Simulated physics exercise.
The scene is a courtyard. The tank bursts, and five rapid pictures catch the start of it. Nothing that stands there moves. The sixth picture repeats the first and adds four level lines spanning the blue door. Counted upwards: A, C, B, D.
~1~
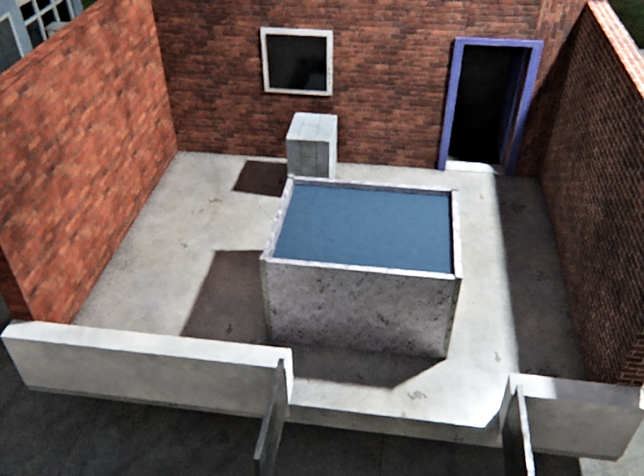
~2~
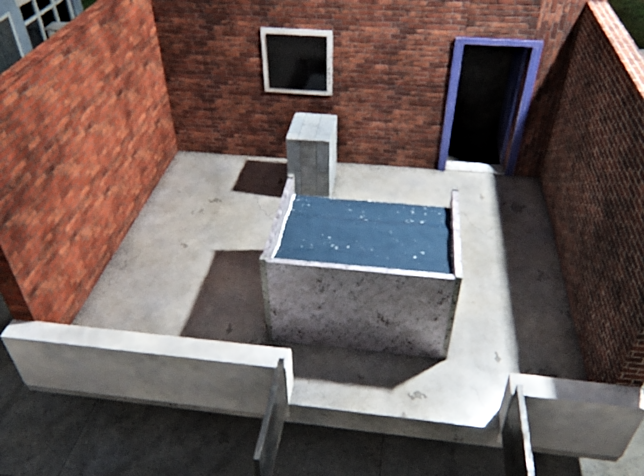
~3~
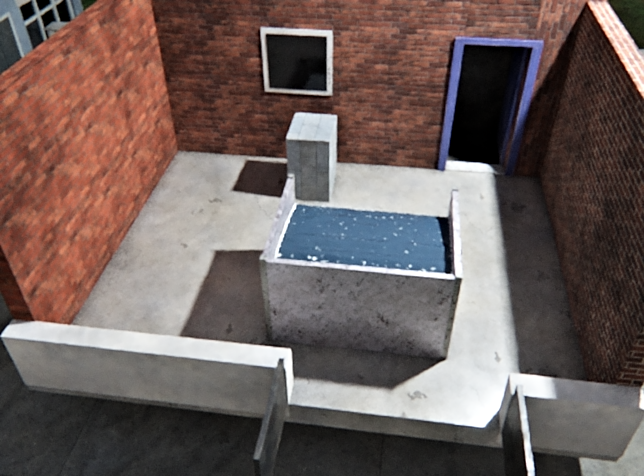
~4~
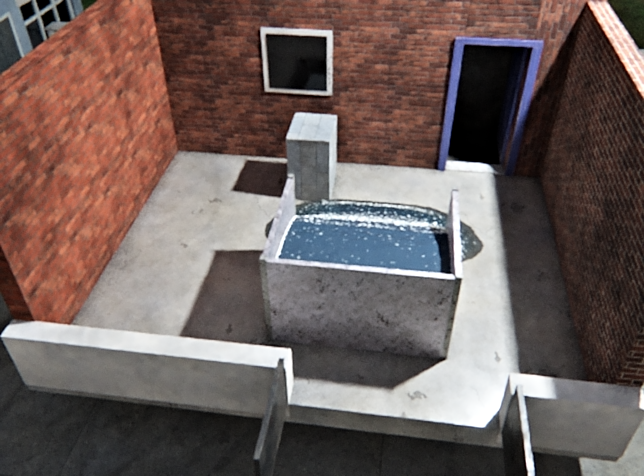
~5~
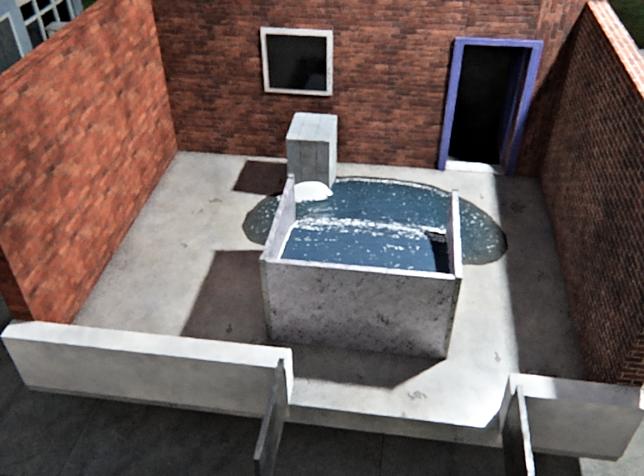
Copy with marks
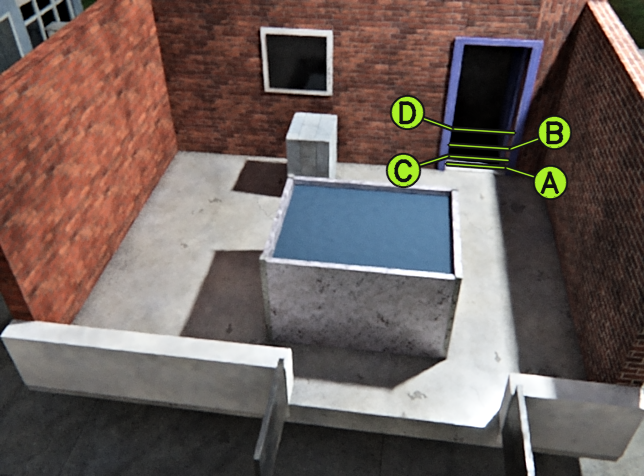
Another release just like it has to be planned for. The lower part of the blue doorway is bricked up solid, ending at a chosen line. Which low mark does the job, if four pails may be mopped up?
Line B just does it.
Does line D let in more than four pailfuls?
No, that is safe.
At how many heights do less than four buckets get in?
Two of them.
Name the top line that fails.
It is C.
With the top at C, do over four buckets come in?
Yes, it does.
In lime, A at (476, 165); B at (480, 146); C at (477, 158); D at (482, 130); from the bottom up A, C, B, D.
If A is chosen, dozens of bucketfuls pour in.
If B is chosen, a splash gets over, under a bucket.
If C is chosen, about 8 bucketfuls get in.
If D is chosen, nothing gets over.
